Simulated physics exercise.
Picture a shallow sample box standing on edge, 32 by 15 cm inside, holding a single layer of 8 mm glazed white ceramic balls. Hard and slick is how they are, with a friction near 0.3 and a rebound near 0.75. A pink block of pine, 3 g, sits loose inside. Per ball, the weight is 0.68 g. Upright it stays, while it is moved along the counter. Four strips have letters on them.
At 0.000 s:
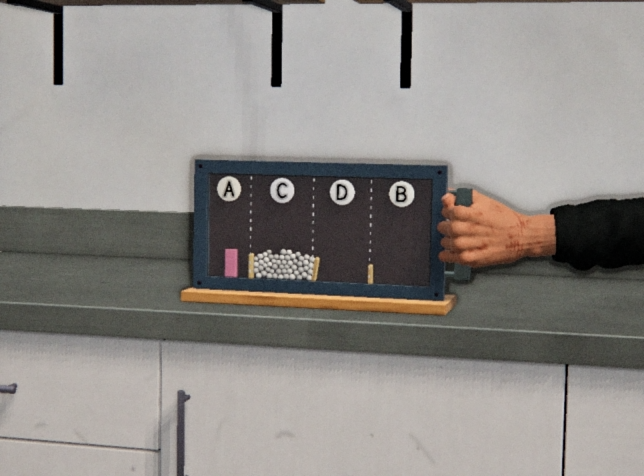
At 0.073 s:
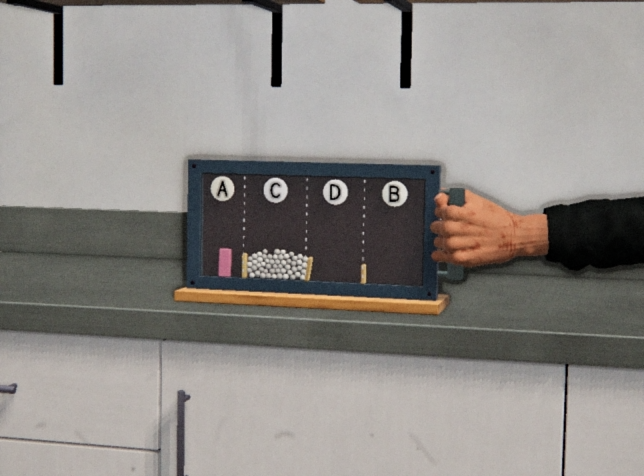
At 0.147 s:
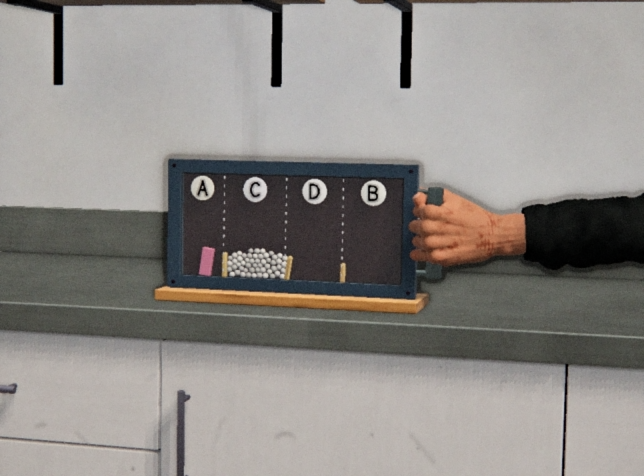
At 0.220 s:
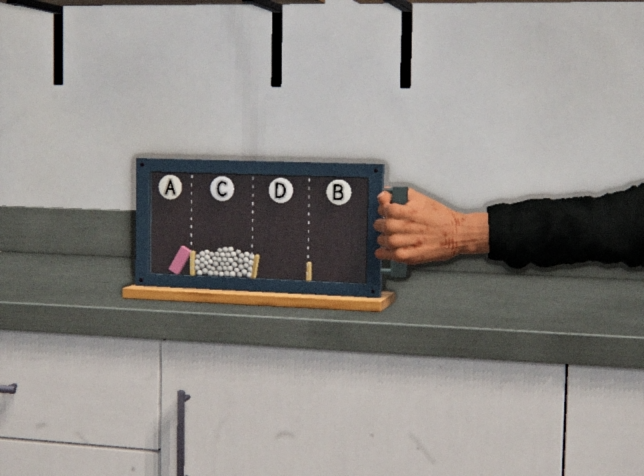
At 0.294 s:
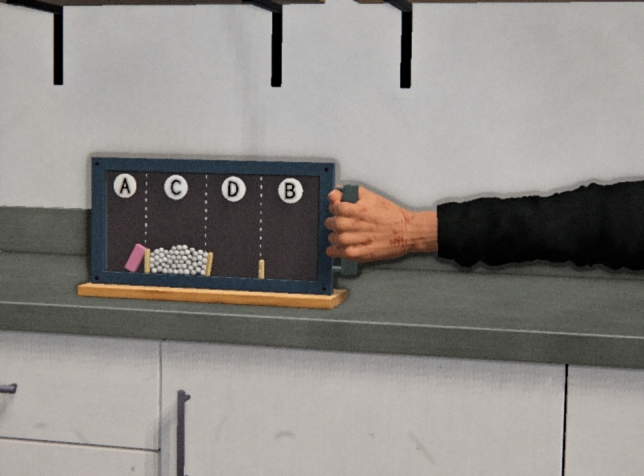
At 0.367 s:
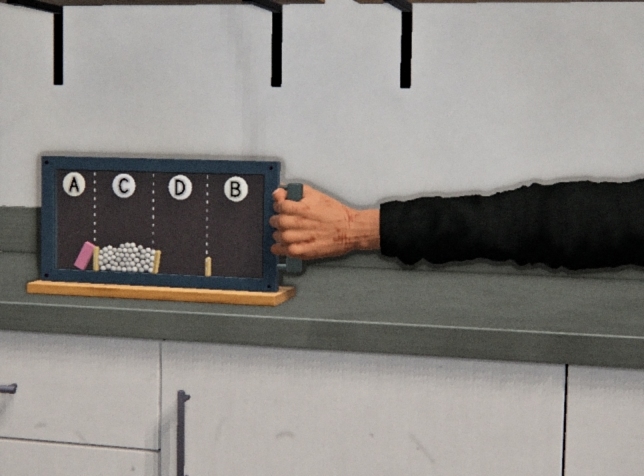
On a grey counter, a hand sliding a framed box of white balls to the left as the pink block inside tilts over.
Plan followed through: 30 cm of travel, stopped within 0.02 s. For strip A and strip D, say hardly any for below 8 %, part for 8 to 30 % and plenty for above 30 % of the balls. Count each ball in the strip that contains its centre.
Strip A: Part; strip D: Hardly any.
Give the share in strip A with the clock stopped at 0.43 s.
Share: Some 0 per cent.
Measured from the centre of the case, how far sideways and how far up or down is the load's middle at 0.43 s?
Position estimate: Left 5 cm, below 5 cm.
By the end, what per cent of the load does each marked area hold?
Strip A: 25; strip B: 0; strip C: 75; strip D: 0.
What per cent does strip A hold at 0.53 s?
It works out at roughly 20 %.
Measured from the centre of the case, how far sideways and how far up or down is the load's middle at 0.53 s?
About 7 cm left and 5 cm below.
After 0.43 s, it is 30 cm to the left; the balls' middle is 5 cm left of and 5 cm below the centre; C 100 %.
After 0.53 s, it is 30 cm to the left; the balls' middle is 7 cm left of and 5 cm below the centre; A 20 %, C 80 %.
After 0.68 s, it is 30 cm to the left; the balls' middle is 7 cm left of and 6 cm below the centre; A 25 %, C 75 %.
All still by 1.2 s, it is 30 cm to the left; A 25 %, B 0 %, C 75 %, D 0 %.
